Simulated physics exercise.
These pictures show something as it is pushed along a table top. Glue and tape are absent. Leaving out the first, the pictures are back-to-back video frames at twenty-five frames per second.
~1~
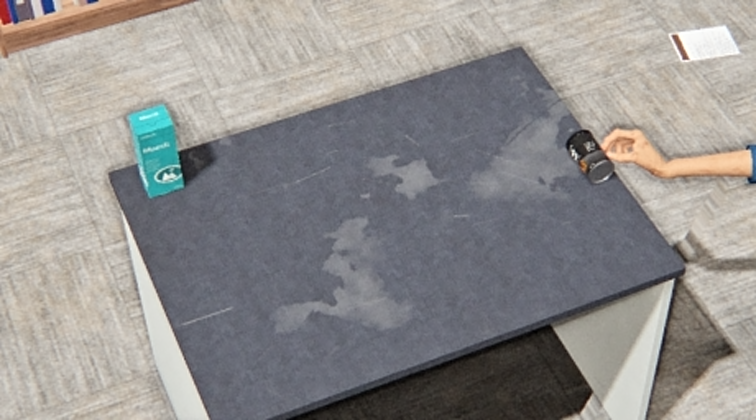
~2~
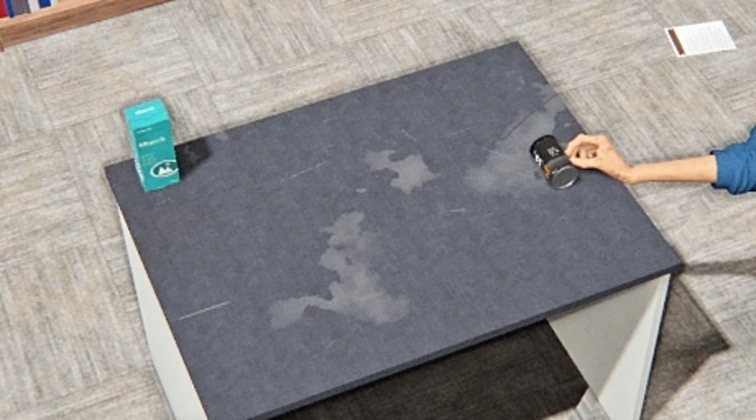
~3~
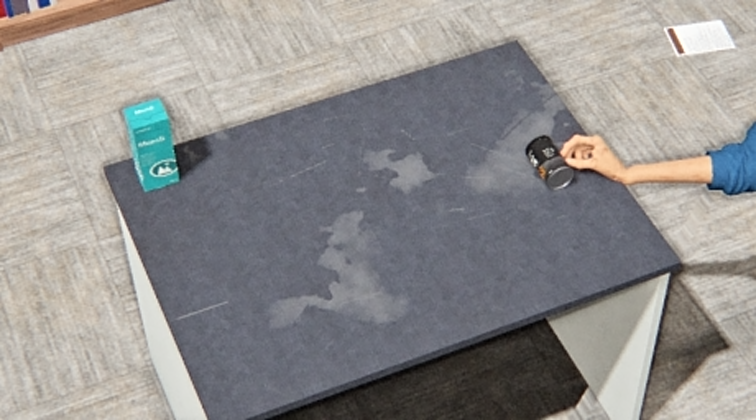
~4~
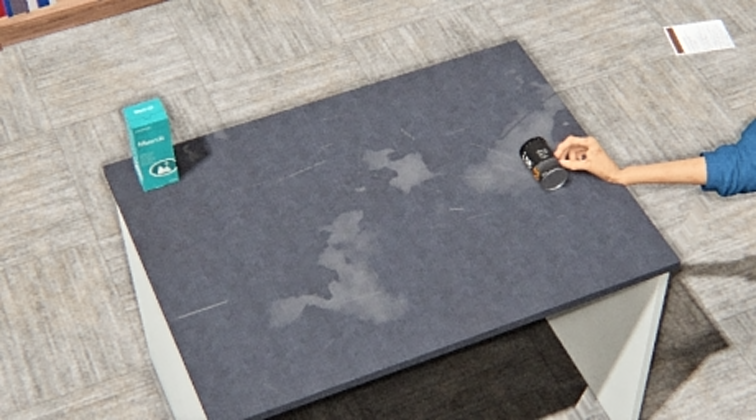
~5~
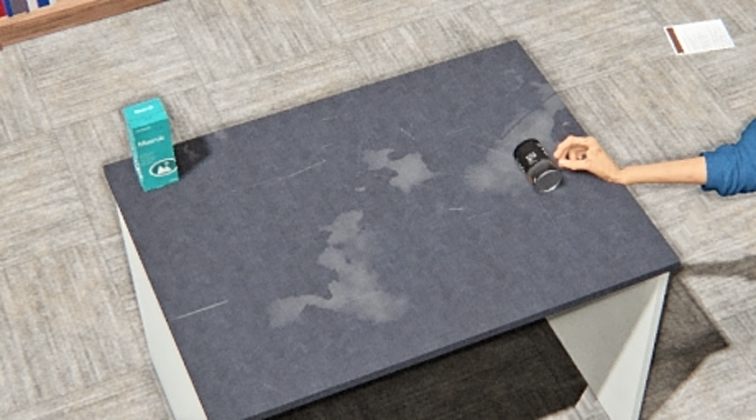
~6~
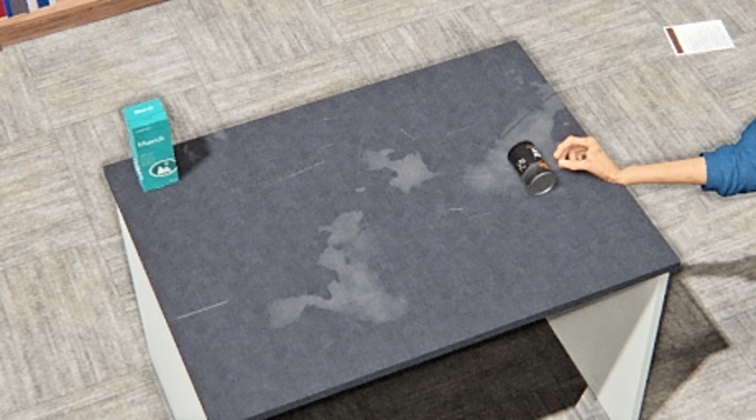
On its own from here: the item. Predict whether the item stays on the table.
It stays.
Then, 0.10 s later than the last frame, black tin moved about its own width near (519, 172).
Then, 0.30 s later than the last frame, black tin moved about its own width near (501, 178).
When it is over, moved from the start, black tin. End places, in pixels of the last picture, black tin near (492, 181).
